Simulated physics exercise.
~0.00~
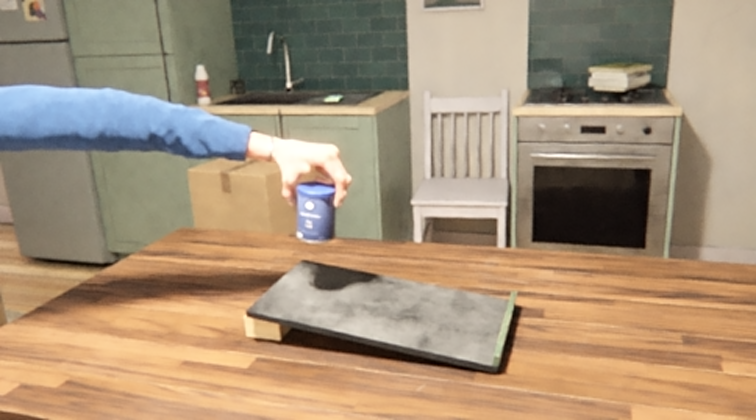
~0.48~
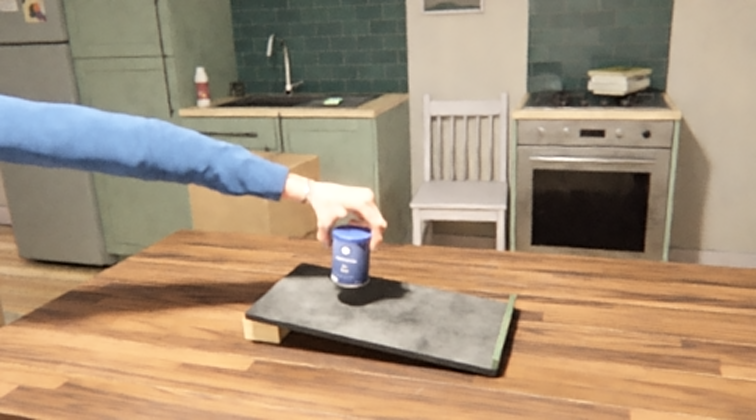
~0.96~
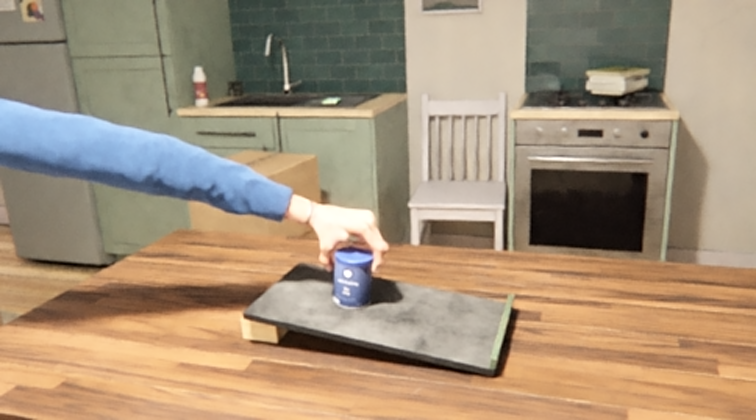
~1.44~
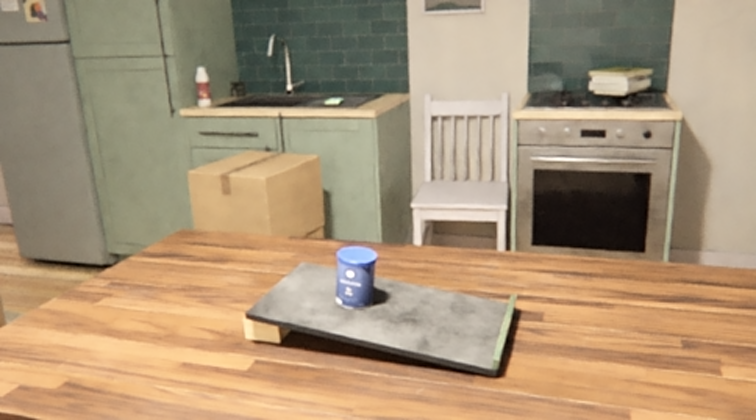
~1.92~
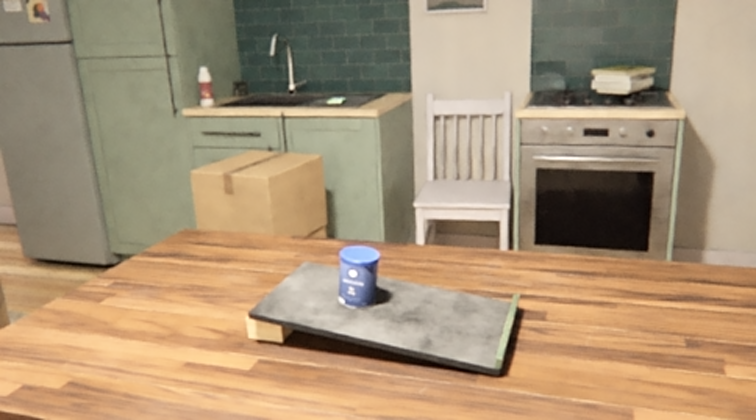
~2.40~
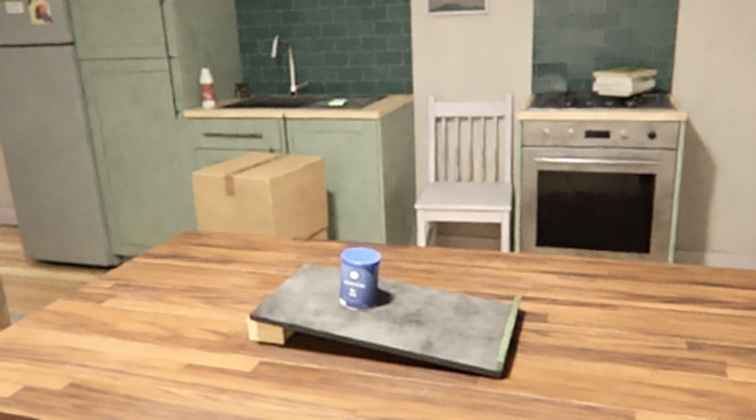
At the start, a hand in a blue sleeve holds a blue tin in the air above a dark, sloping board on a wooden kitchen table. The board is propped up by a block at its left end and slants down to the right. The hand moves the tin right and down, then lowers it until it stands upright on the board. The fingers let go and the arm withdraws, leaving the tin by itself. The tin does not slide or tip, and it ends standing upright on the slope where it was placed.
